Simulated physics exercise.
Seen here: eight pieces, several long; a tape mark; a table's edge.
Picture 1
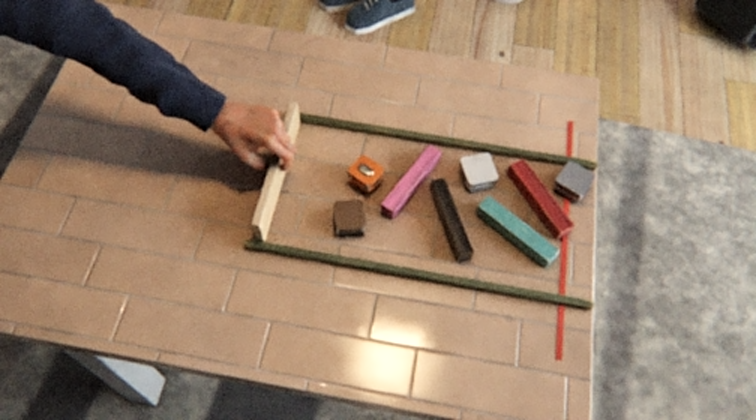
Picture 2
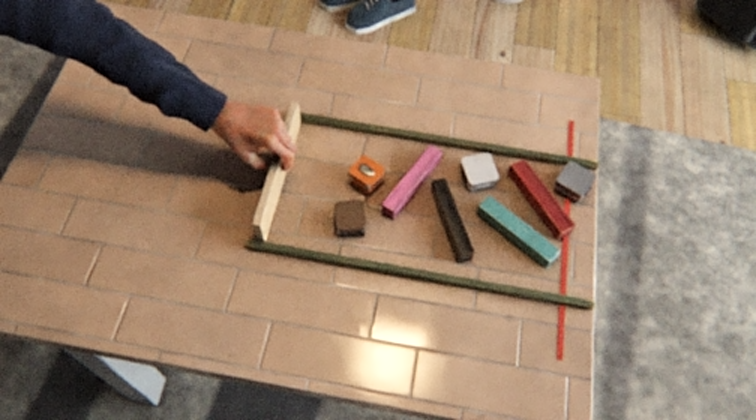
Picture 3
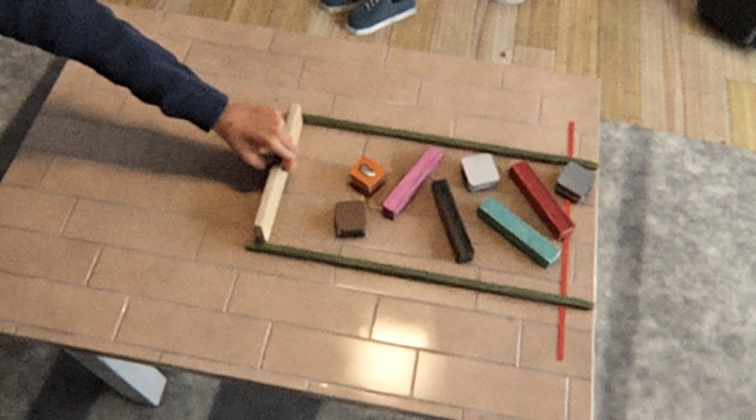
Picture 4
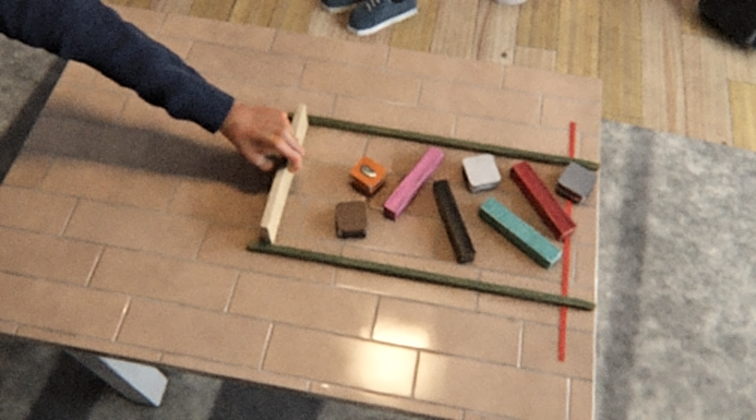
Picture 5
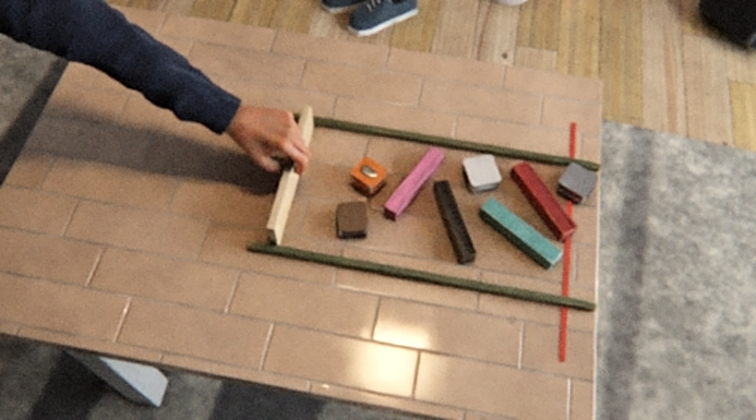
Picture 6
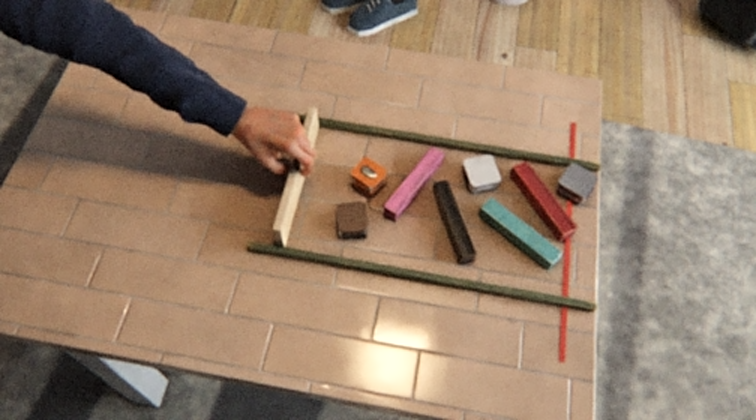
Hand sliding a pale wooden board slightly right between two green strips, while eight coloured blocks ahead of it stay still.
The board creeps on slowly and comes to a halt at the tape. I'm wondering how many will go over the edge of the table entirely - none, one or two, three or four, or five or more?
Fallen: Five plus.
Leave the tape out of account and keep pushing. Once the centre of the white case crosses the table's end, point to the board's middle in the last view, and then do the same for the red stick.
I'd say about (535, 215) for the first one and about (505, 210) for the second.
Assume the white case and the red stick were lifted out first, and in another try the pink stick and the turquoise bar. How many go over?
You'd get 4 in the first case and 3 in the second one.
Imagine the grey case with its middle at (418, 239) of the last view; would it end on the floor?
I reckon from there it drops down.
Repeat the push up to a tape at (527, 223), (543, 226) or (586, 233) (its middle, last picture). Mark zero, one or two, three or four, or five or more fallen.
Run 1 - one to two; run 2 - three or four; run 3 - five or more.
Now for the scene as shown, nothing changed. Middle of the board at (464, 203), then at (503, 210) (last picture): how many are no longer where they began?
One spot: 8. Other spot: 8.
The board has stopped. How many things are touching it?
At rest, 2 are in contact.
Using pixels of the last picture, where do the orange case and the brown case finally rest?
Final positions - orange case around (586, 207), brown case around (583, 266).
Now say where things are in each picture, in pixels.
The first picture shows grey case (573, 183); red stick (540, 198); turquoise bar (517, 231); board (278, 170); tape (566, 229).
The second picture shows red stick (540, 199); white case (479, 173).
The third picture shows turquoise bar (518, 232); orange case (367, 176).
The fourth picture shows grey case (576, 184); black bar (453, 220).
The fifth picture shows red stick (542, 200); brown case (352, 220).
The sixth picture shows grey case (576, 185); red stick (542, 200); turquoise bar (519, 233); board (297, 175); tape (569, 230).
A little later, none off yet; grey case at rest near (576, 185); red stick at rest near (542, 200); turquoise bar at rest near (519, 233).
Next, none off yet; grey case at rest near (577, 185); red stick shifted a little near (553, 198); turquoise bar shifted a little near (544, 240).
Later still, one off so far; grey case fallen near (557, 333); red stick on its side near (610, 216); turquoise bar shifted about its own width near (585, 244).
When it is over, the number that fall off is five or more; down, pink stick, black bar, white case, turquoise bar, red stick and grey case.
